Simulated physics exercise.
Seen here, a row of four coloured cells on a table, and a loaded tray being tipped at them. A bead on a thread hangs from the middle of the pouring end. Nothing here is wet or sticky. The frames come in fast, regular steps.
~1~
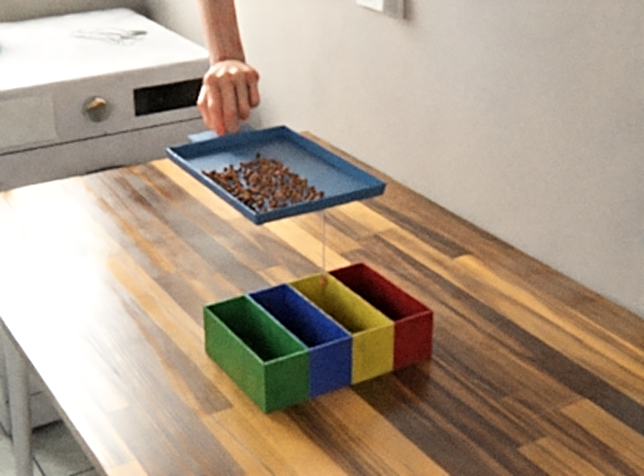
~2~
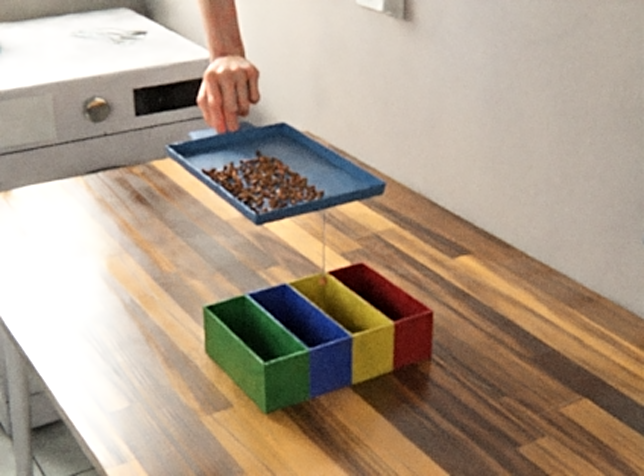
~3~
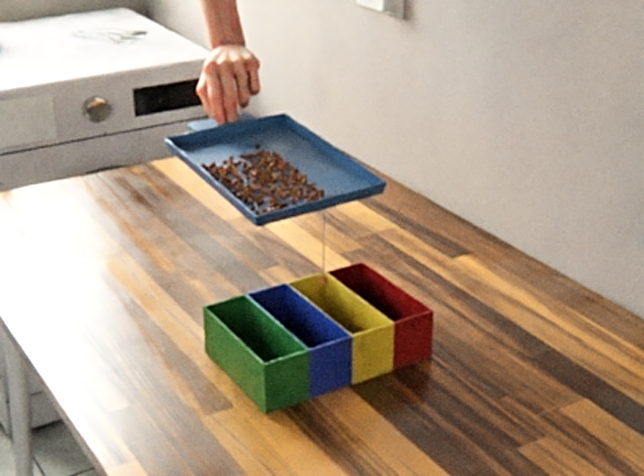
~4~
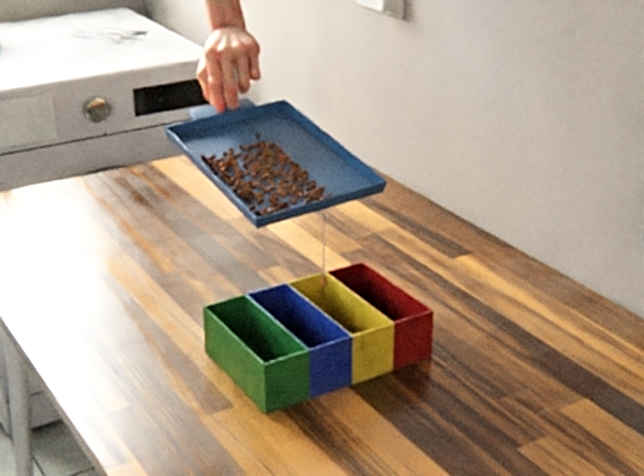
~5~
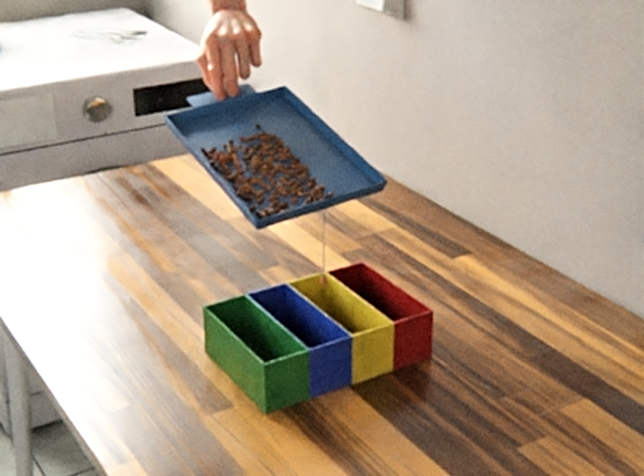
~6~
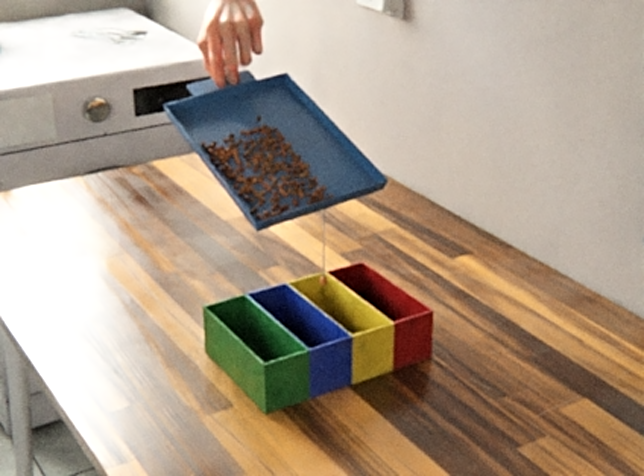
A hand raises one end of a blue tray of brown pieces above four coloured cells.
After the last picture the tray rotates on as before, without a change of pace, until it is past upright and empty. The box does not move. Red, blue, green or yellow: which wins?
The blue one ends fullest.
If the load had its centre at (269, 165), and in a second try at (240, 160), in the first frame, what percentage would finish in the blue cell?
In turn 50 and 60 in a hundred.
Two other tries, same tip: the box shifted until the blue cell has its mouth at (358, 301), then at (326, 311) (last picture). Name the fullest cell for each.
At the first place green, at the second that green cell.
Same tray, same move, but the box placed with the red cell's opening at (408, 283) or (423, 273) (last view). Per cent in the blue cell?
Near 10 % and 0 %.
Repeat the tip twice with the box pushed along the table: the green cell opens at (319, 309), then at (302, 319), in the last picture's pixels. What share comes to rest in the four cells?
First some 20, then 60 per cent.
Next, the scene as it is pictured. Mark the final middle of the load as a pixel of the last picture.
Around (294, 366).
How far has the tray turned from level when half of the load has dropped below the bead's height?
At about 105°.
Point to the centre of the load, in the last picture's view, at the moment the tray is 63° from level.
Around (279, 203).
Soon, tray tipped steeply; nearly all on the tray; a stray few in the blue cell; a stray few in the green cell; a small part falling or outside the box.
A while on, tray tipped past a quarter turn; about a third on the tray; a small part in the green cell; a small part in the blue cell; a stray few in the yellow cell; about a third falling or outside the box.
Towards the end, tray tipped past a quarter turn; about half in the blue cell; about a third in the green cell; a small part in the yellow cell.
Finally, tray tipped past a quarter turn; about half in the blue cell; about a third in the green cell; a small part in the yellow cell; none in the red cell.
